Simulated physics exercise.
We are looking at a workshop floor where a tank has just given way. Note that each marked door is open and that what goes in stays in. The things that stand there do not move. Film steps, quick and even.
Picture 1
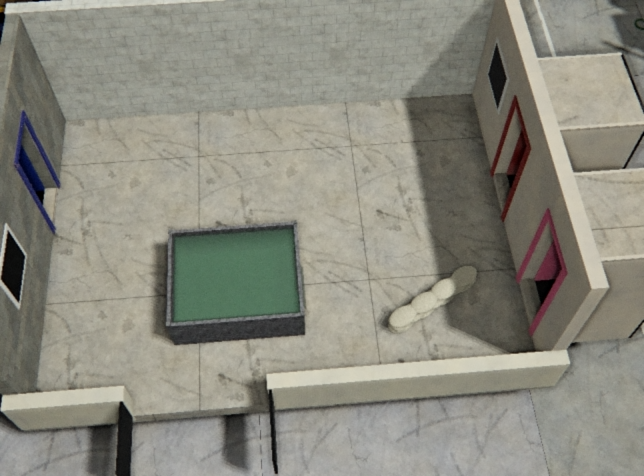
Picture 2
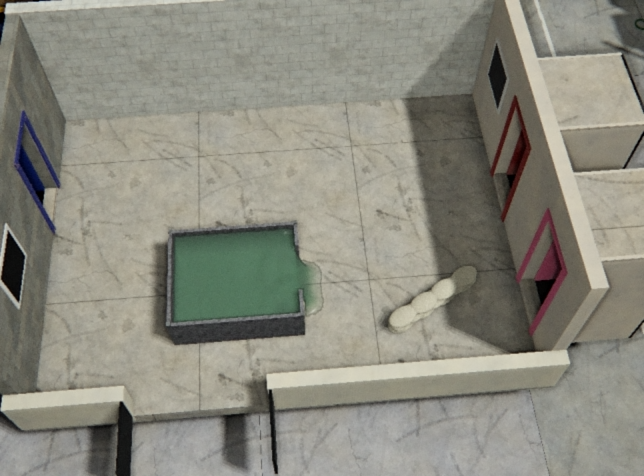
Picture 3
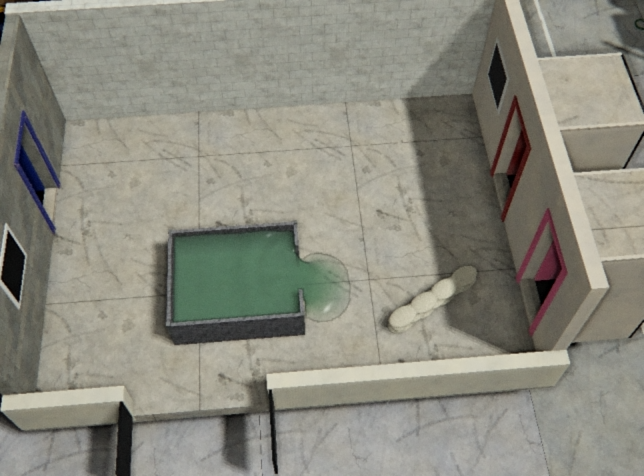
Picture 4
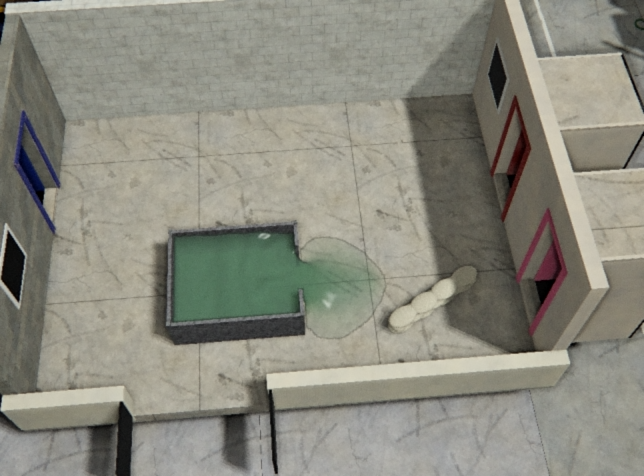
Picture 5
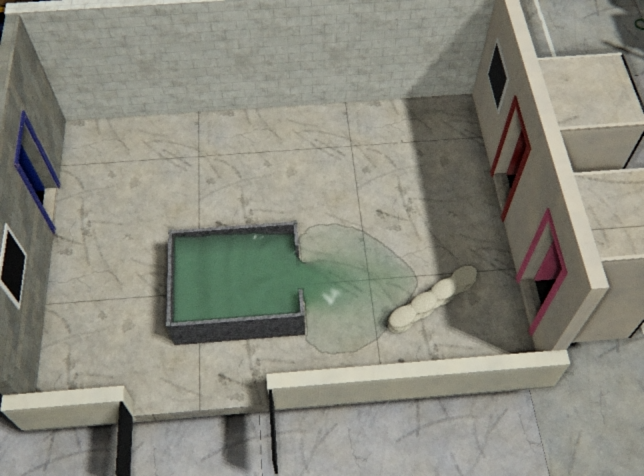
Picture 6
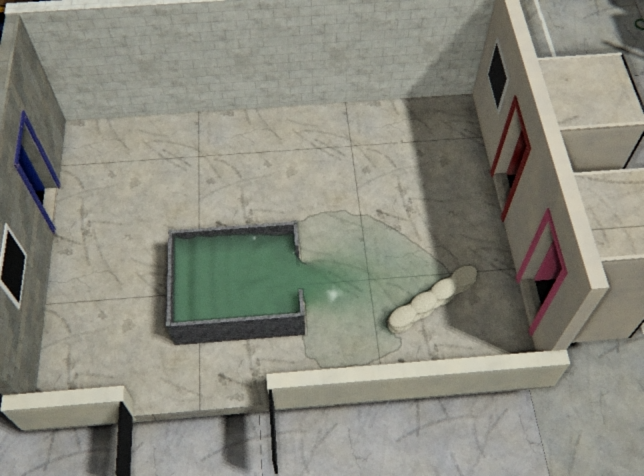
Green water pours through a gap in the tank's right side and spreads across the floor.
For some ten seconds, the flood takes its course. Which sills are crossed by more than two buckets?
The red door goes over the limit; the pink door keeps to the limit; the blue door keeps to the limit.
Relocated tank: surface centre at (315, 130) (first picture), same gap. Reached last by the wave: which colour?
The blue-painted one comes last.
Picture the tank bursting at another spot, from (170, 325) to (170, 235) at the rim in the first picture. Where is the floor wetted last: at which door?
My pick is the one in red.
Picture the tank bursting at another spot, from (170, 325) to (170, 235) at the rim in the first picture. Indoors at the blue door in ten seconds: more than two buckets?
Note: Blue door admits more.
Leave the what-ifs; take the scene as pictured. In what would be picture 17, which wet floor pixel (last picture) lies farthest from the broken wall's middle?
The front's farthest point is close to (483, 138).
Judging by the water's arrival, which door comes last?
My answer is the door marked blue.
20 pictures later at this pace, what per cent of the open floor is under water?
I'd guess some 40 per cent.
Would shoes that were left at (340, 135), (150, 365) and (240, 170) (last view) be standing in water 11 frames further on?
First spot not wet, second not wet, third not wet.
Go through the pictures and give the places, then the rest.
The first picture shows still water in the open tank at (235, 274).
In the second picture, the front is at (314, 310), out from the gap at (298, 281).
In the third picture, the front is at (346, 292), out from the gap at (298, 282).
In the fourth picture, water pours out at (298, 282) and has run to (380, 290).
In the fifth picture, water pours out at (298, 282) and has run to (411, 287).
In the sixth picture, water pours out at (298, 282) and has run to (444, 285).
A moment on, water covers 20 % of the floor; the red door not reached, the pink door not reached, the blue door not reached.
Next, water covers 30 % of the floor; the red door under two buckets in, the pink door wet at the sill, nothing in, the blue door not reached.
Then, water covers 40 % of the floor; the red door over two buckets in, the pink door wet at the sill, nothing in, the blue door not reached.
Later, water covers 60 % of the floor; the red door far over two buckets in, the pink door wet at the sill, nothing in, the blue door not reached.
In the end, water covers 90 % of the floor; the red door far over two buckets in, the pink door wet at the sill, nothing in, the blue door wet at the sill, nothing in.
